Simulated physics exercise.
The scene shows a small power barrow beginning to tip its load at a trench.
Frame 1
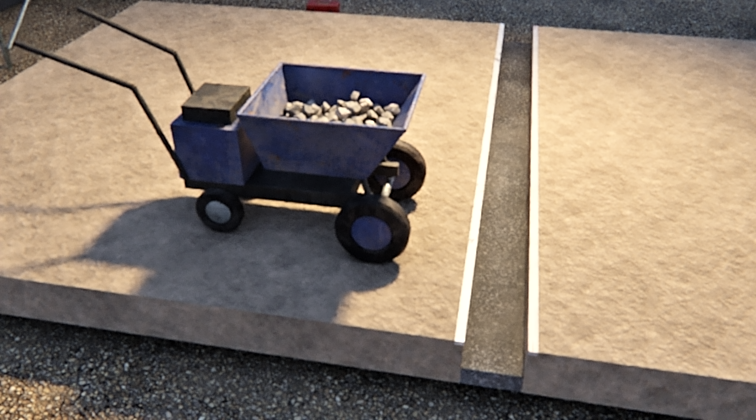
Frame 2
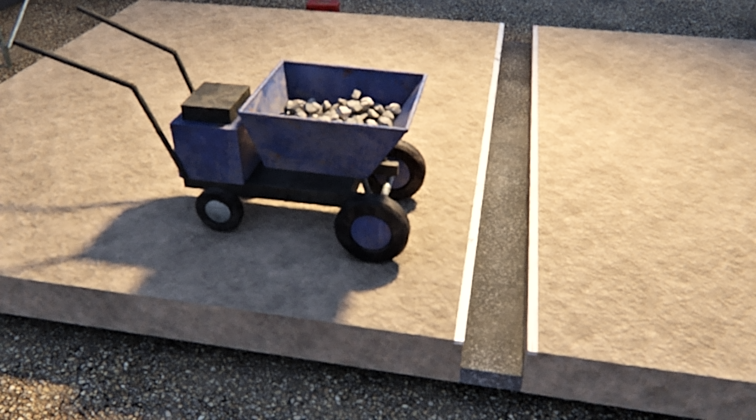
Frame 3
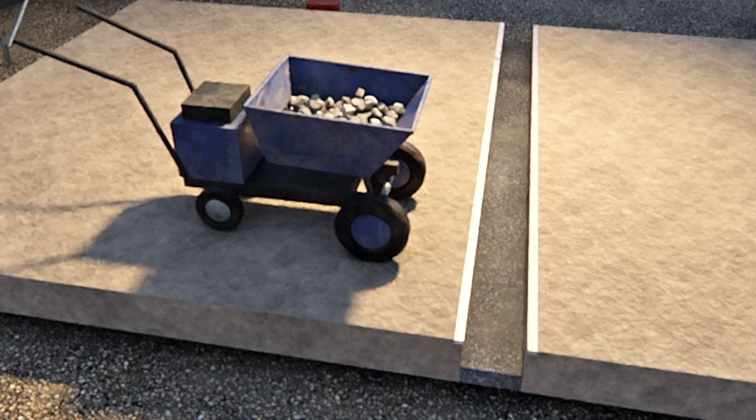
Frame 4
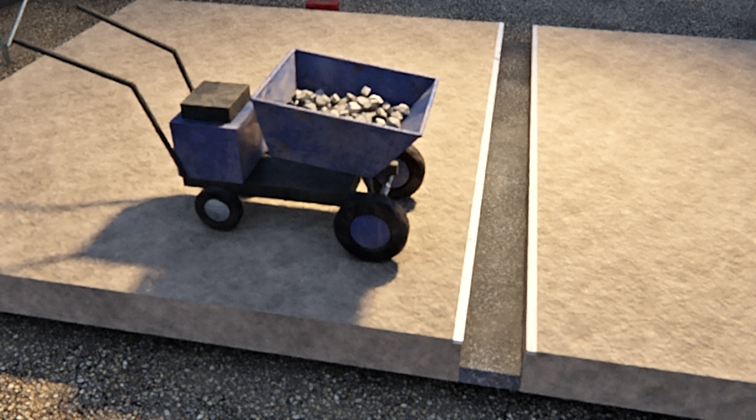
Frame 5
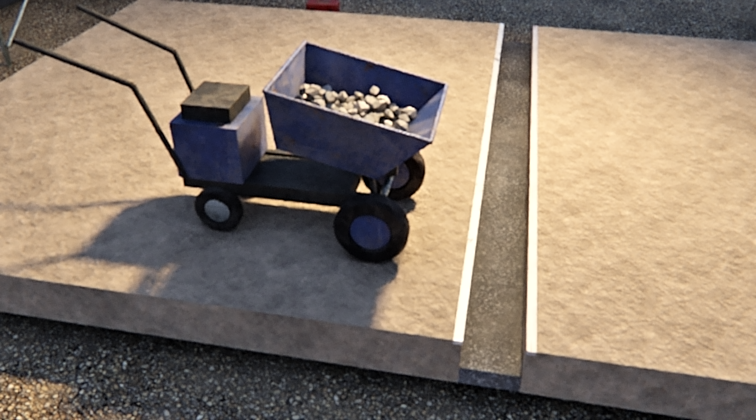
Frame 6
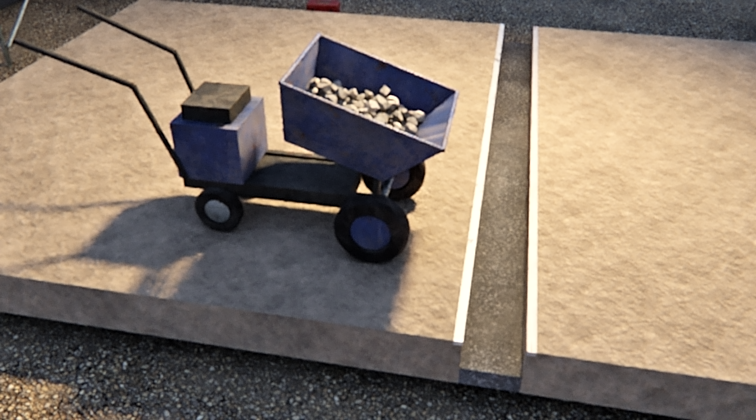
A small blue power barrow loaded with broken stones stands on pale slabs, seen from above at an angle in low, warm light. Its black handles reach to the upper left, its wheels are dark, and a narrow, white-edged trench runs to its right, with gravel in front. The skip starts level, then tilts steadily forward to the right, its back rising, while the chassis and camera stay still.
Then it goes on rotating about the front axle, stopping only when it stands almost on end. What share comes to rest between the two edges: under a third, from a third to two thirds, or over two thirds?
Higher than two thirds.
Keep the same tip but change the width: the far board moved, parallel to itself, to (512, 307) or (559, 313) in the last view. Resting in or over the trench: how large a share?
The first try comes out at 60 percent and the second at 100 percent.
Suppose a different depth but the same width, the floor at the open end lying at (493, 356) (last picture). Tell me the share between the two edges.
Estimate: Approx. 60 %.
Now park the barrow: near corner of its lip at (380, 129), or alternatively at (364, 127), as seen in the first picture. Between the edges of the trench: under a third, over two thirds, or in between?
One: Over two thirds. Two: Above two thirds.
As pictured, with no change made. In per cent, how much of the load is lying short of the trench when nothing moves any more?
0 %.
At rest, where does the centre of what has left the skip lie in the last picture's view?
About pixel (509, 255).
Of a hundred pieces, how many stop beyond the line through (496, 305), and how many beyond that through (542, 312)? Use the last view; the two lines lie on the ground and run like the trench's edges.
Estimate: 70 %, then 10 %.
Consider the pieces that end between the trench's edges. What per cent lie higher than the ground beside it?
Share: Around 10 %.
Just after the last frame, skip tipped steeply; every one in the skip.
A moment on, skip tipped right over; almost all in the skip; about a tenth in or heaped over the trench.
Further on, skip tipped right over; roughly a quarter in the skip; roughly two thirds in or heaped over the trench; about a tenth beyond it.
When it is over, skip tipped right over; the larger part in or heaped over the trench; about a tenth beyond it.
